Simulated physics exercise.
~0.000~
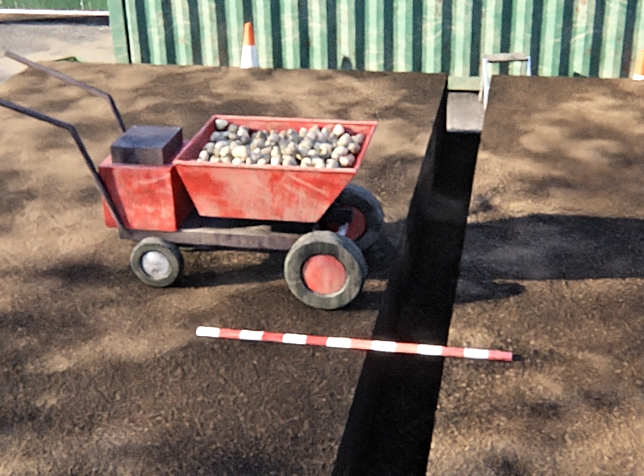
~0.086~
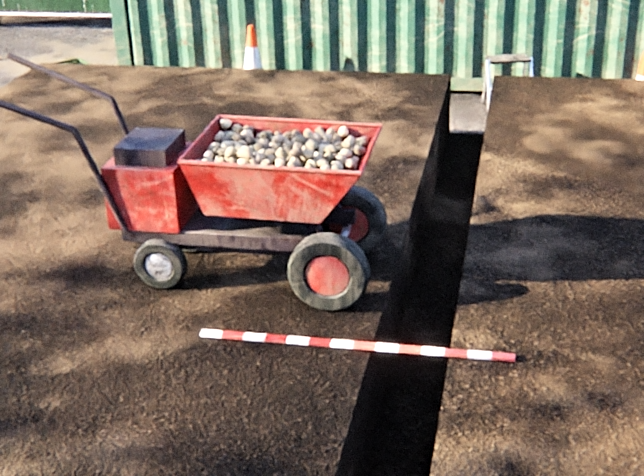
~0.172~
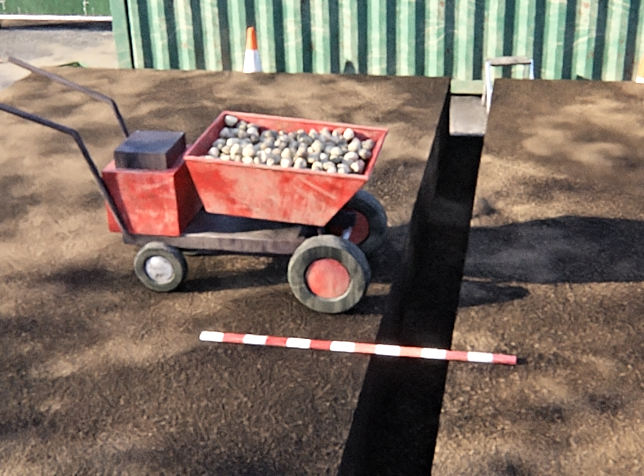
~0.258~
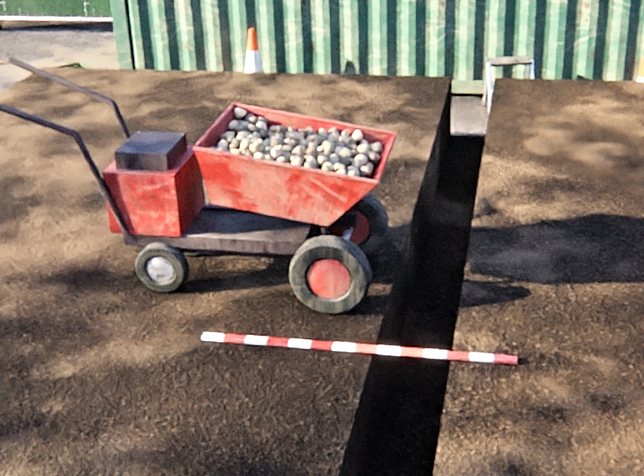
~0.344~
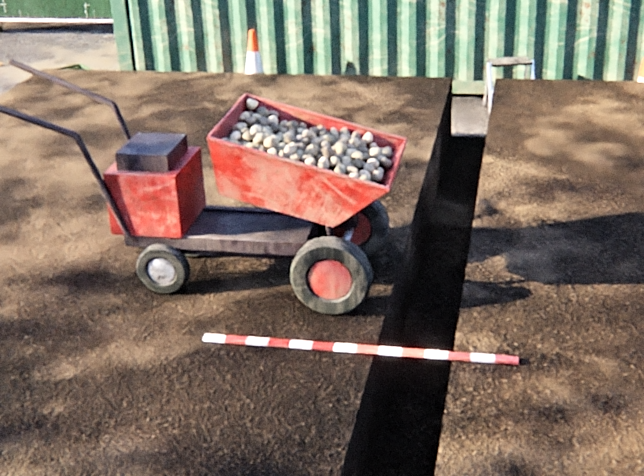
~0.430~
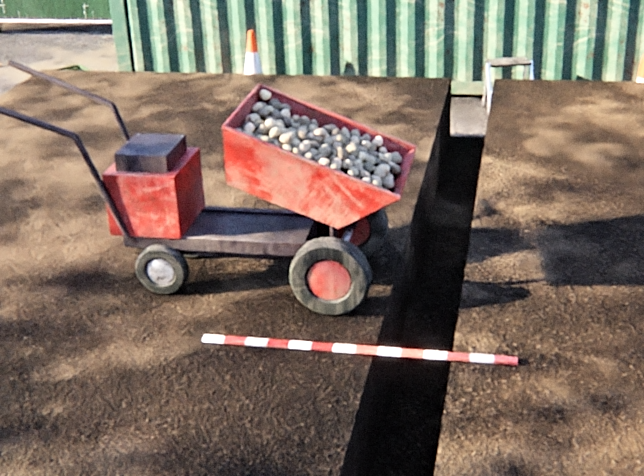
The clip opens on a red powered barrow heaped with rounded grey stones, standing on brown ground beside a dark trench, with a red and white banded pole lying across the gap. The steel tray then tilts gradually toward the right, its left end rising steadily while the wheels stay put.
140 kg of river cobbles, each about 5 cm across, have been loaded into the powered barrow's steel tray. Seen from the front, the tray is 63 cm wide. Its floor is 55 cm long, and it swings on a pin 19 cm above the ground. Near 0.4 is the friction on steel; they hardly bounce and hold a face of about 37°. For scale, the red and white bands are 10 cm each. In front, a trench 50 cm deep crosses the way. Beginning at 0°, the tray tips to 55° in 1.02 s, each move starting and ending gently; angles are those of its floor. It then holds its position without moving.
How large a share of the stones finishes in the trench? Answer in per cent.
A share of about 12 per cent.
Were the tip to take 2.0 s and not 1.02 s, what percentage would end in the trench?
It would be near 15 percent.
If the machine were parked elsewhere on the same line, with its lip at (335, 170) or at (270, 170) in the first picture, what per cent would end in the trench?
Estimates: 25 % then 45 %.
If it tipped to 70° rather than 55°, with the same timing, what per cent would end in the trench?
I'd guess some 30 in a hundred.
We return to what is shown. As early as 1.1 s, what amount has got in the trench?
About 5%.
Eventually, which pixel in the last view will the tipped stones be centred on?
The stones end up centred near (497, 291).
After 0.8 s the floor is at 46°; 100 % in the tray; the foremost stones are at (428, 204).
After 1.1 s the floor is at 55°; 91 % in the tray, 3 % in the trench, 7 % past the trench; the foremost stones are at (490, 276).
After 1.5 s the floor is at 55°; 67 % in the tray, 3 % in the trench, 30 % past the trench; the foremost stones are at (570, 290).
After 3.4 s the floor is at 55°; 51 % in the tray, 12 % in the trench, 37 % past the trench; the foremost stones are past the picture's edge.
